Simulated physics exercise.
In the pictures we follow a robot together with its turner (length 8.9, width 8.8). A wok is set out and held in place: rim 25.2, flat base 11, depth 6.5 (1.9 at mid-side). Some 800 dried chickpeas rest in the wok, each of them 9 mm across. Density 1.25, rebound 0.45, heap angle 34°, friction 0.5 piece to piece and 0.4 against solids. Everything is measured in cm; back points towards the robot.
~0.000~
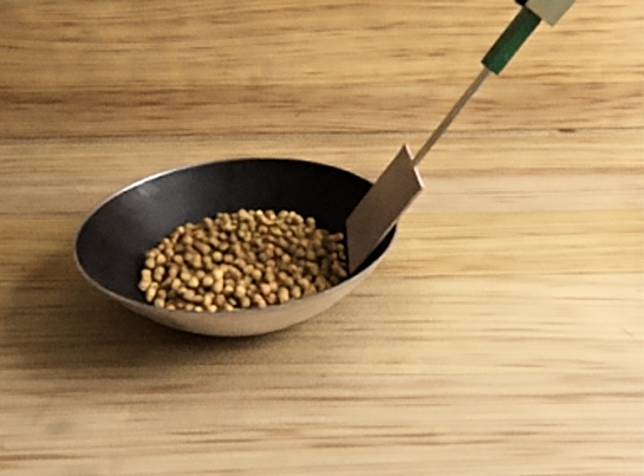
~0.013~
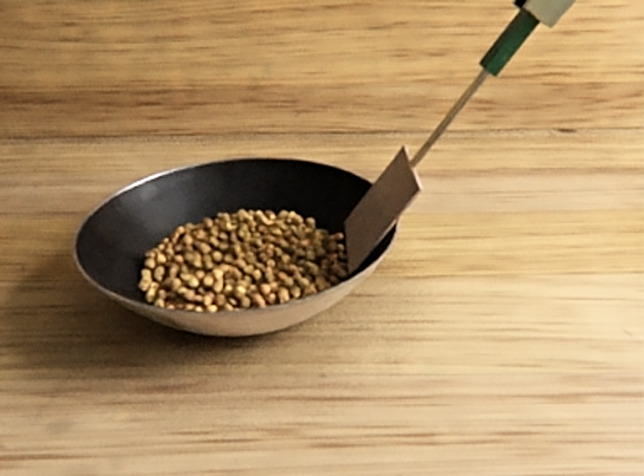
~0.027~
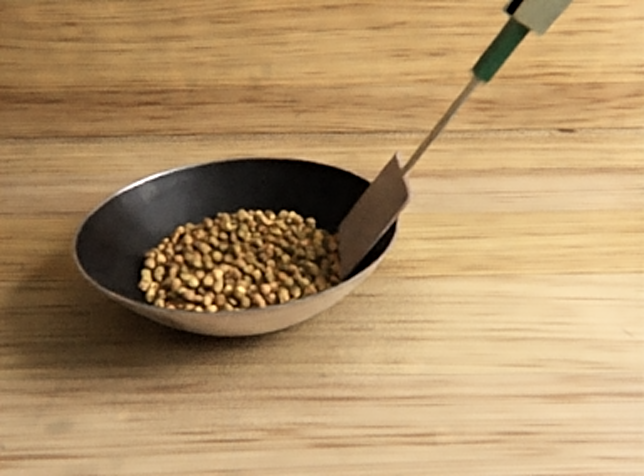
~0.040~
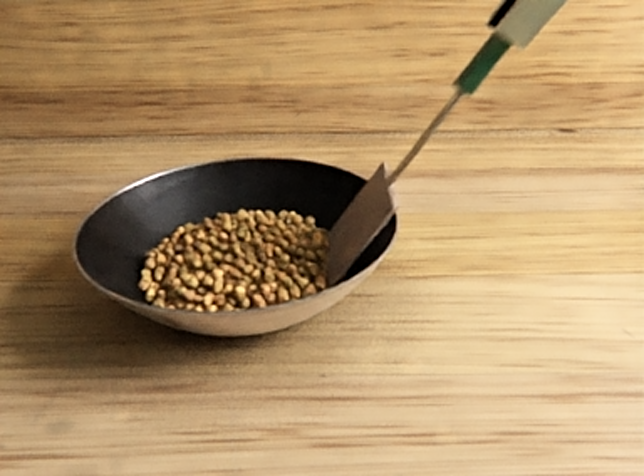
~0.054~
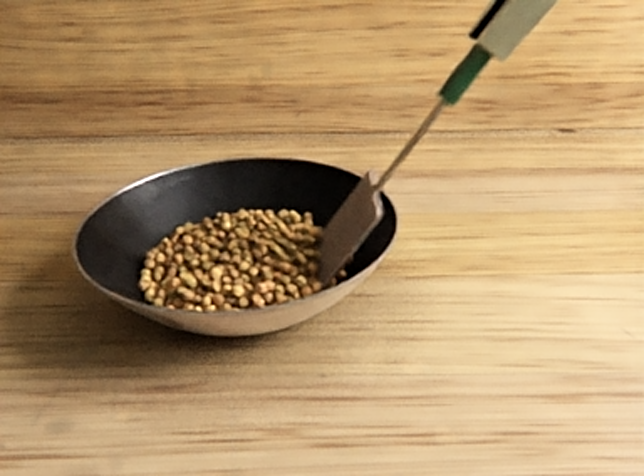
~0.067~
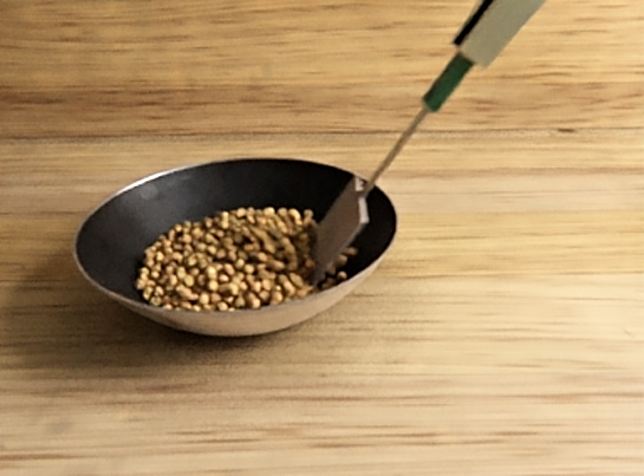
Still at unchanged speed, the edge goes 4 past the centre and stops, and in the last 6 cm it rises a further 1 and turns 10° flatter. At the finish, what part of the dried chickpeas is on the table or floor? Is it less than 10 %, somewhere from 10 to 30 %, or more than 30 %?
It is less than 10 %.
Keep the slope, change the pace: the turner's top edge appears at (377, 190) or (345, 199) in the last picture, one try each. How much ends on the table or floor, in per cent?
Near 0 per cent in the first try and near 0 per cent in the second.
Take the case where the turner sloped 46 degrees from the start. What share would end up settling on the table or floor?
Then roughly 0 percent.
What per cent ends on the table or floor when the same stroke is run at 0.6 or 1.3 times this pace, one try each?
Estimates in order: 0 per cent, 0 per cent.
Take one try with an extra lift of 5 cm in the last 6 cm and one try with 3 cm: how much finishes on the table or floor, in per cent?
Close to 5 and 0 percent respectively.
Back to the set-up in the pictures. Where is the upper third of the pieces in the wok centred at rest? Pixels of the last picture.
Roughly (153, 240).
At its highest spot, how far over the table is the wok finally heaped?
Height at rest: Roughly 6.5 cm.
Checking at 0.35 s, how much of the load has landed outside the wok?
Estimate: About 0 percent.
By 0.10 s, sloping 55°, highest piece 7 above the table; 801 in the wok.
By 0.13 s, sloping 51°, highest piece 8 above the table; 801 in the wok.
By 0.35 s, sloping 46°, highest piece 6 above the table; 799 in the wok, 2 on the blade or in flight.
By 1.40 s, sloping 46°, highest piece 6 above the table; 799 in the wok, 2 on the table or floor.
Final count, 799 in the wok, 2 on the table or floor. That is 0 % on the table or floor.
